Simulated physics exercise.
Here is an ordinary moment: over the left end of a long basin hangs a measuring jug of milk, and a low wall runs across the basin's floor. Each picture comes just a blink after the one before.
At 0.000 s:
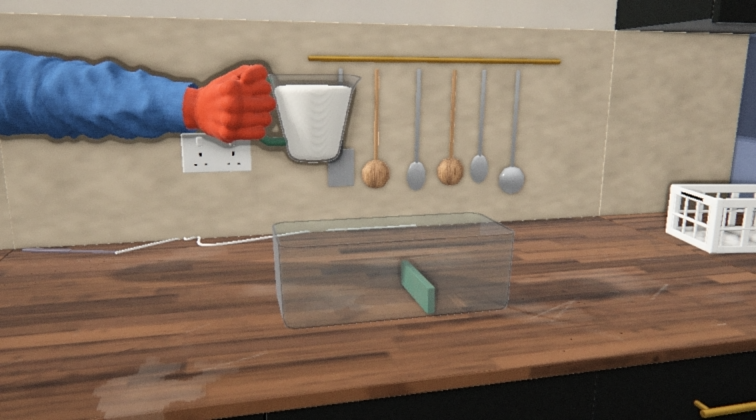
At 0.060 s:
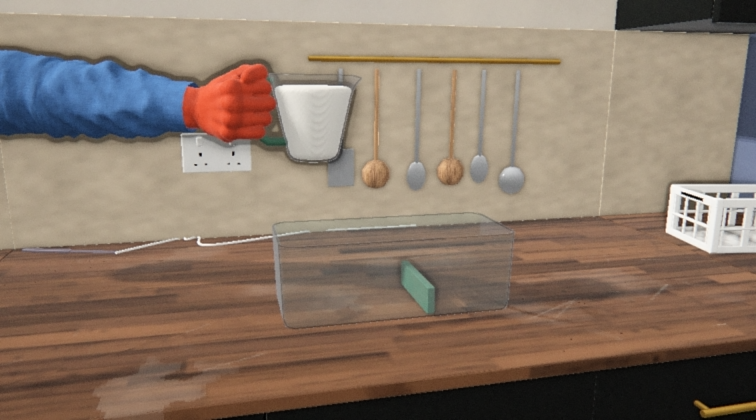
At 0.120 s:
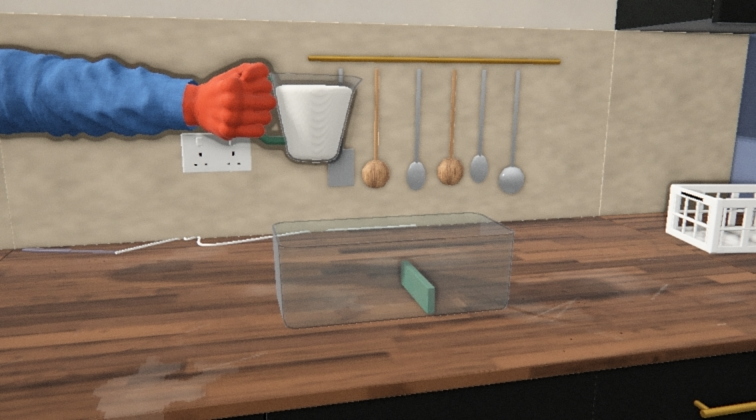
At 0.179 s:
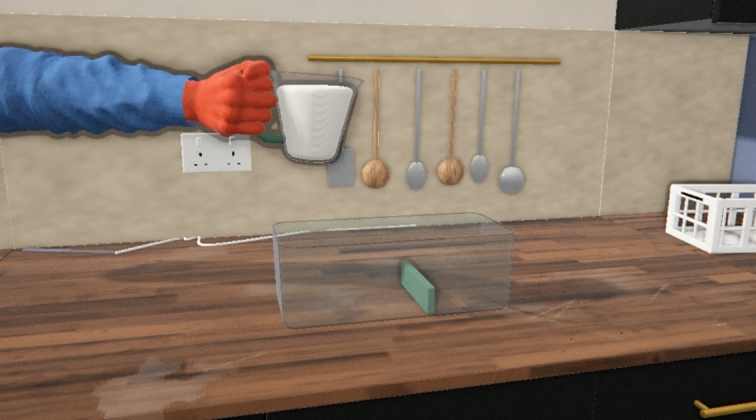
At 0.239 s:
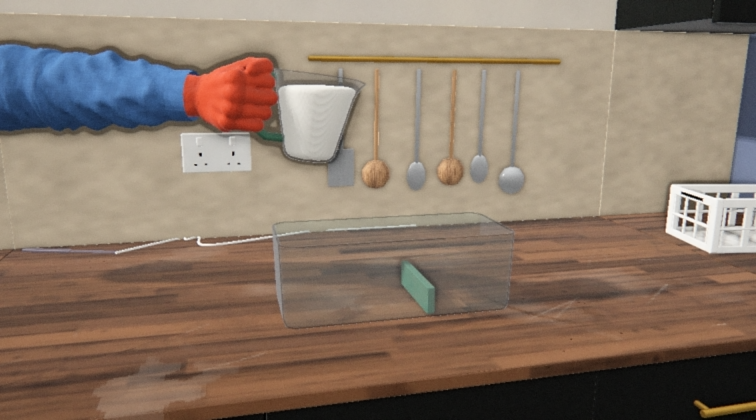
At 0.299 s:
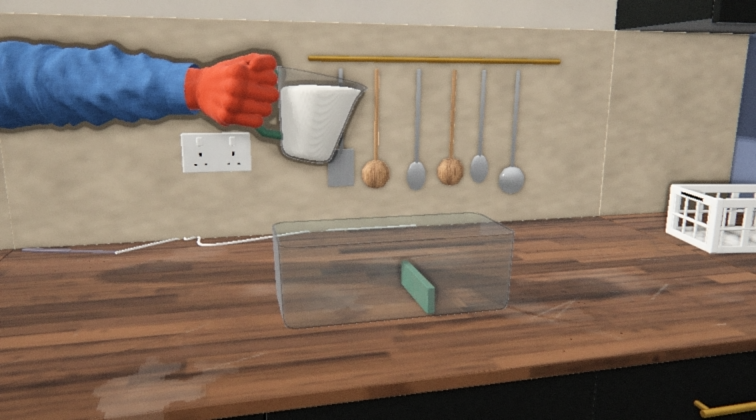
Kitchen worktop, a red-gloved hand holding a jug of milk above a clear basin, then slowly tilting it slightly to the right.
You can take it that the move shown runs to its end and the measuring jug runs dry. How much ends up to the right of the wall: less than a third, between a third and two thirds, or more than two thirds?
Between a third and two thirds.
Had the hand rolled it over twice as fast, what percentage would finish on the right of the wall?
Somewhere near 25 percent.
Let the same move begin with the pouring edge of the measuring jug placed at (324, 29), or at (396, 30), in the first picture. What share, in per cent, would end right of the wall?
In order, some 5 and 90 percent.
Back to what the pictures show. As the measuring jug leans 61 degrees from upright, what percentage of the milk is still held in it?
I'd put it at some 70 in a hundred.
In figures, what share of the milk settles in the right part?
Share approx. 45 %.
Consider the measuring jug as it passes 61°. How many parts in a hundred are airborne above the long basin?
Close to 20 in a hundred.
A moment on, the measuring jug is tipped part way and 72 per cent is still to pour, 3 is left of the wall and 4 right of it.
Next, the measuring jug is tipped on its side and 15 per cent is still to pour, 26 is left of the wall and 40 right of it.
Then the measuring jug is tipped right over and 0 per cent is still to pour, 55 is left of the wall and 43 right of it.
Later the measuring jug is tipped right over and 0 per cent is still to pour, 55 is left of the wall and 43 right of it.
At rest 55 per cent lies left of the wall, 43 right of it and 2 outside.
